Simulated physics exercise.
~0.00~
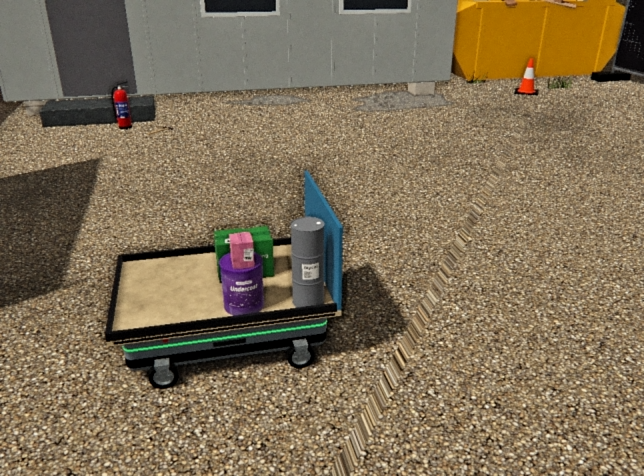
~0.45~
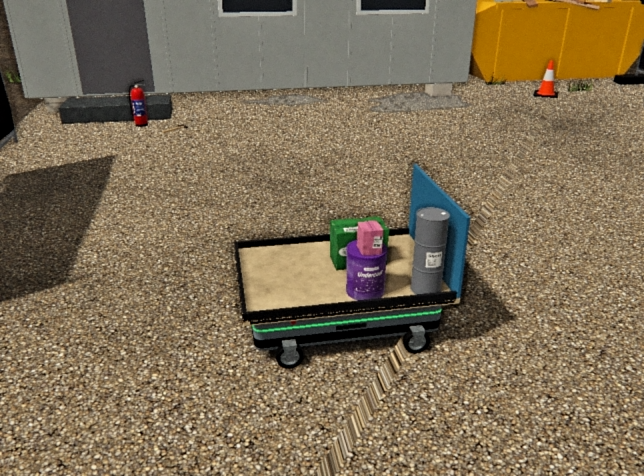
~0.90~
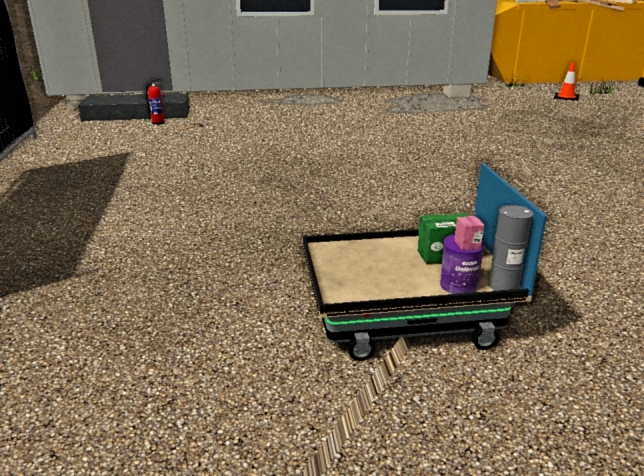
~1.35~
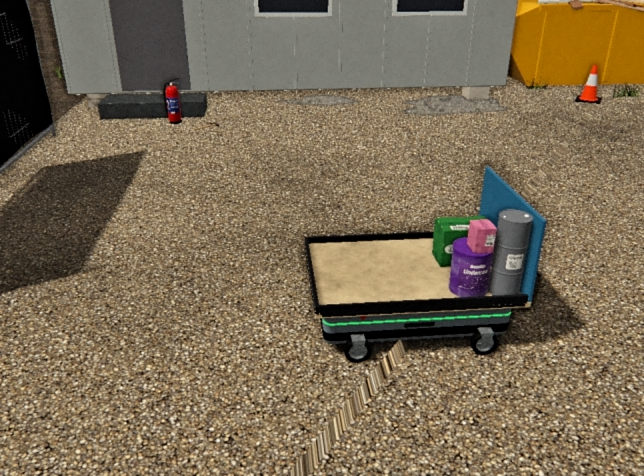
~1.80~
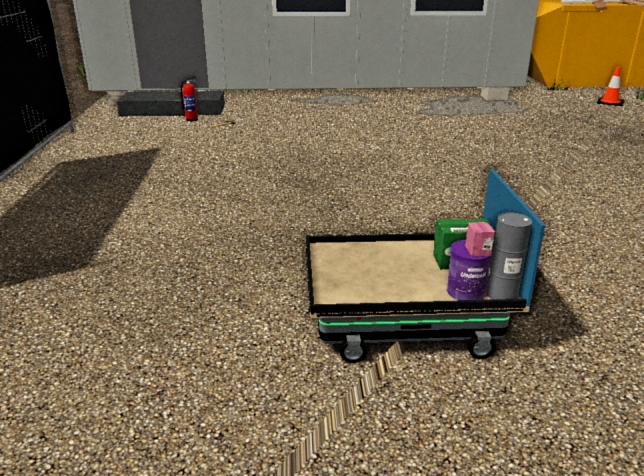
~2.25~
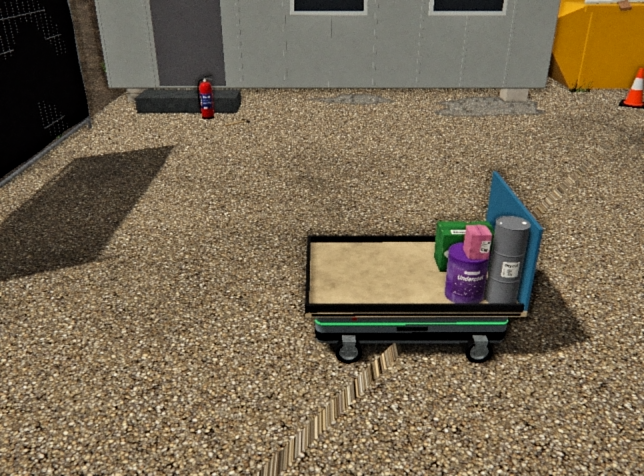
The video shows a flat cart carrying a grey canister, a green parcel, a purple pail and a pink parcel rolling right across gravel and stopping. The parcels and pail shift slightly toward the blue board, and all four items remain upright as the view drifts sideways.
